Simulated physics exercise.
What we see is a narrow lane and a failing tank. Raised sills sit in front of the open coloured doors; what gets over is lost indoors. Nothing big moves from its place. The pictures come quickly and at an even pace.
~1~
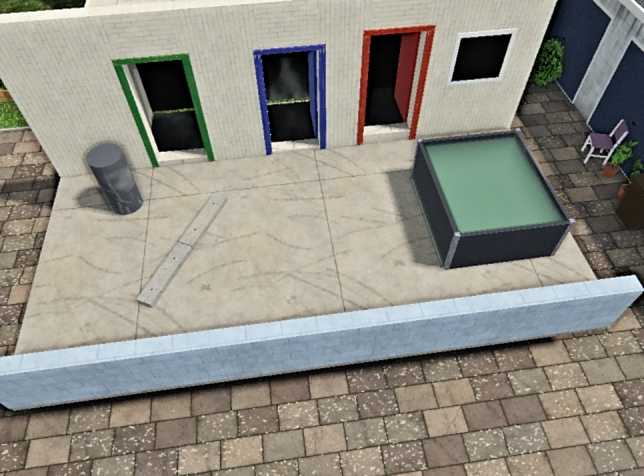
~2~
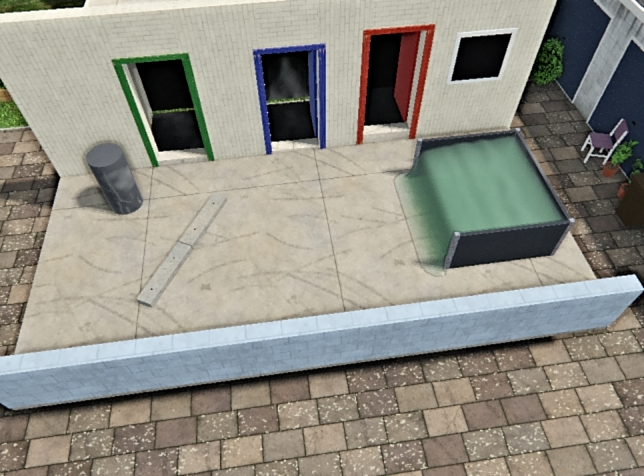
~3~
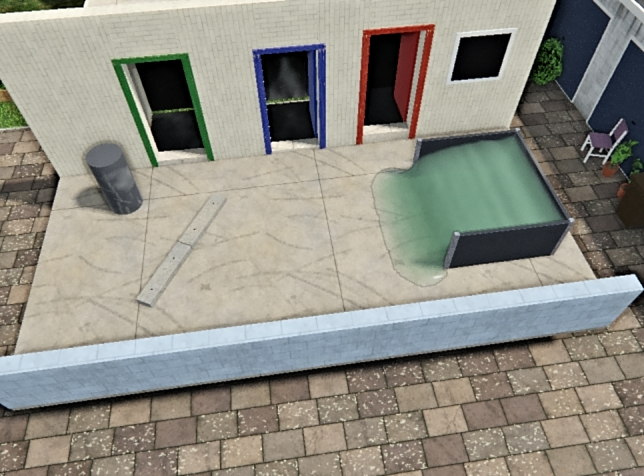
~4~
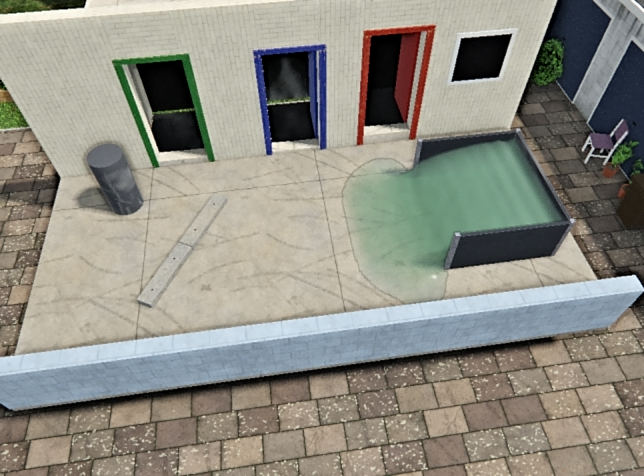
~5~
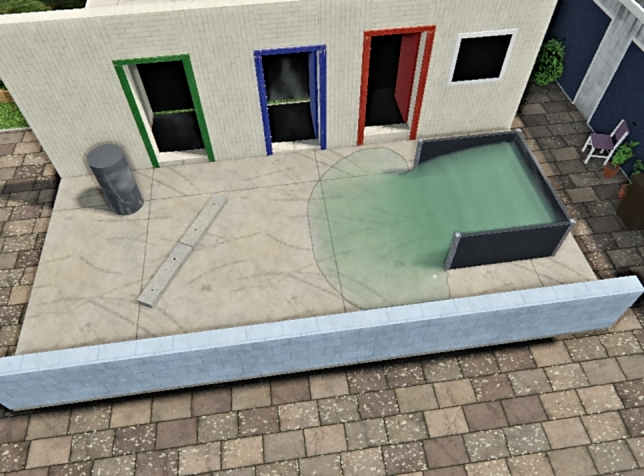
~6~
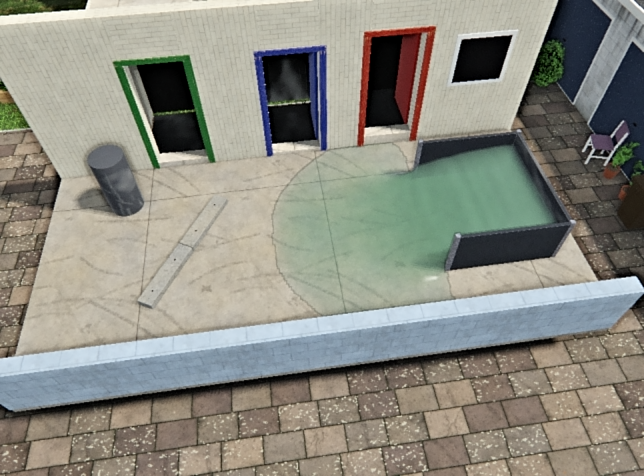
Green water pours from the open left side of a dark-walled tank at the right of a pale paved yard, seen from above by a still camera. Green, blue and red doorways line the cream wall behind, with a grey cylinder and a flat strip at left and a pale blue wall in front. The water spreads leftward in a widening, rounded sheet, passing in front of the red doorway and reaching the blue one.
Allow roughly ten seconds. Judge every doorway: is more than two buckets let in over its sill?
My call: The green door stays at two or fewer, the blue door goes past two, the red door stays at two or fewer.
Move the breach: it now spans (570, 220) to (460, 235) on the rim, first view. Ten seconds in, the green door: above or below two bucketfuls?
I'd say green door falls short.
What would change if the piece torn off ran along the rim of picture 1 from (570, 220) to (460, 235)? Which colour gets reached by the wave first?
My pick is the green-painted one.
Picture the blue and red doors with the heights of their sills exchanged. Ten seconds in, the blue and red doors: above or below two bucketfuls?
Okay, so blue doesn't reach it, and red doesn't reach it.
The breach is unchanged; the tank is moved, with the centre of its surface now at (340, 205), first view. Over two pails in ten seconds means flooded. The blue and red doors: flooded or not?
I'd say blue stays within the threshold while red stays within the threshold.
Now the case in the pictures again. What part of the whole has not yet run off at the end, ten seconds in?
32 %.
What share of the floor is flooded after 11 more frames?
Some 80 per cent.
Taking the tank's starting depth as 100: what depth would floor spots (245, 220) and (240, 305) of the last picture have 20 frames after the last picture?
Around 6 % at the first and 8 % at the second.
A moment on, water covers 55 % of the floor; the green door not reached, the blue door wet at the sill, nothing in, the red door wet at the sill, nothing in.
Next, water covers 80 % of the floor; the green door wet at the sill, nothing in, the blue door under two buckets in, the red door wet at the sill, nothing in.
Then, water covers 80 % of the floor; the green door wet at the sill, nothing in, the blue door over two buckets in, the red door wet at the sill, nothing in.
Later, water covers 70 % of the floor; the green door wet at the sill, nothing in, the blue door over two buckets in, the red door wet at the sill, nothing in.
In the end, water covers 70 % of the floor; the green door wet at the sill, nothing in, the blue door over two buckets in, the red door wet at the sill, nothing in.
